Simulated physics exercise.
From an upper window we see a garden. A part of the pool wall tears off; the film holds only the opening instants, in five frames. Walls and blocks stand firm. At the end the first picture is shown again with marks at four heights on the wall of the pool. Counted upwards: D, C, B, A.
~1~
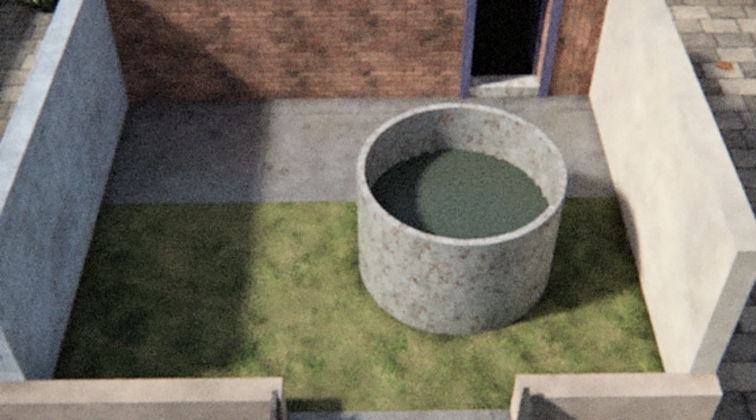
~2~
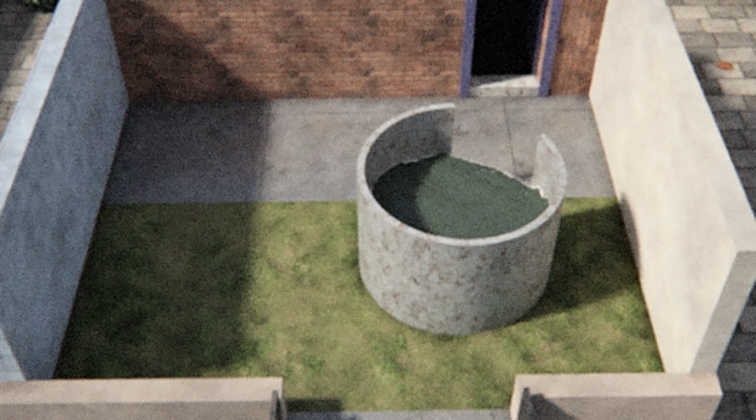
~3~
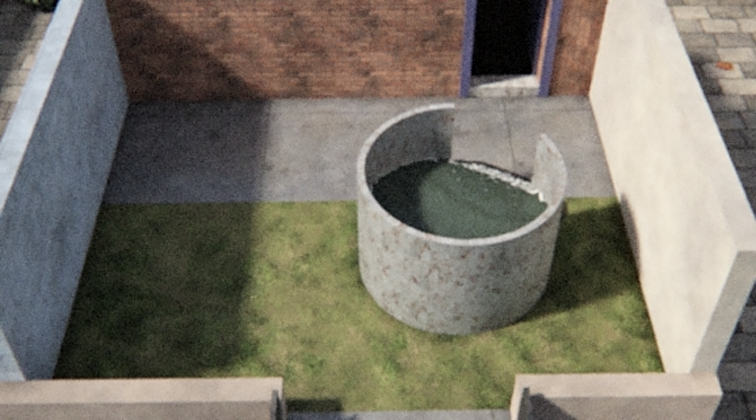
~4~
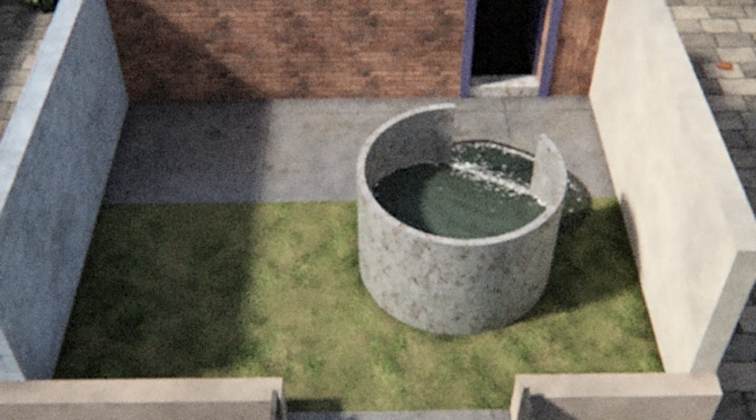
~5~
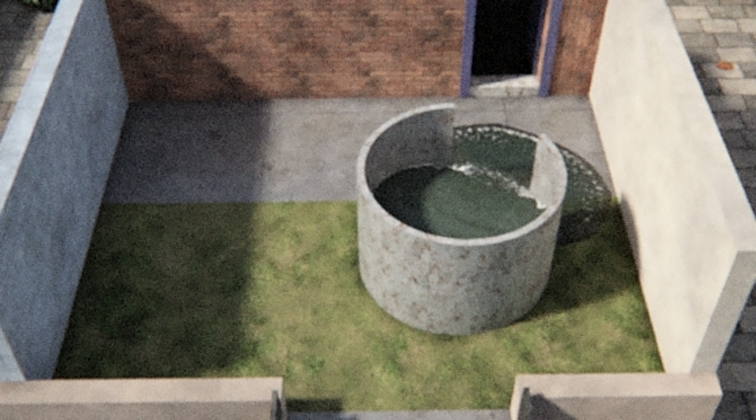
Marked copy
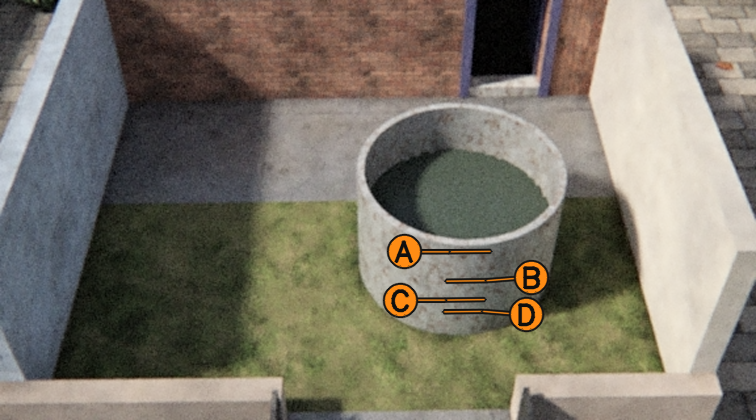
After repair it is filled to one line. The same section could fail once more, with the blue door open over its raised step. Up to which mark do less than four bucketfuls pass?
Use line D.
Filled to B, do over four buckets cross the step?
Yes, it does.
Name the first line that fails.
Line C.
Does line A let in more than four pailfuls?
Yes, that goes wrong.
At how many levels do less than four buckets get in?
One of the four.
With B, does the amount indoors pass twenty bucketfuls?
Yes.
On the marked copy, A at (469, 251); B at (466, 280); C at (464, 299); D at (463, 311); from the bottom up D, C, B, A.
If A is chosen, dozens of bucketfuls pour in.
If B is chosen, dozens of bucketfuls pour in.
If C is chosen, about 9 bucketfuls get in.
If D is chosen, a bucket or two gets in.
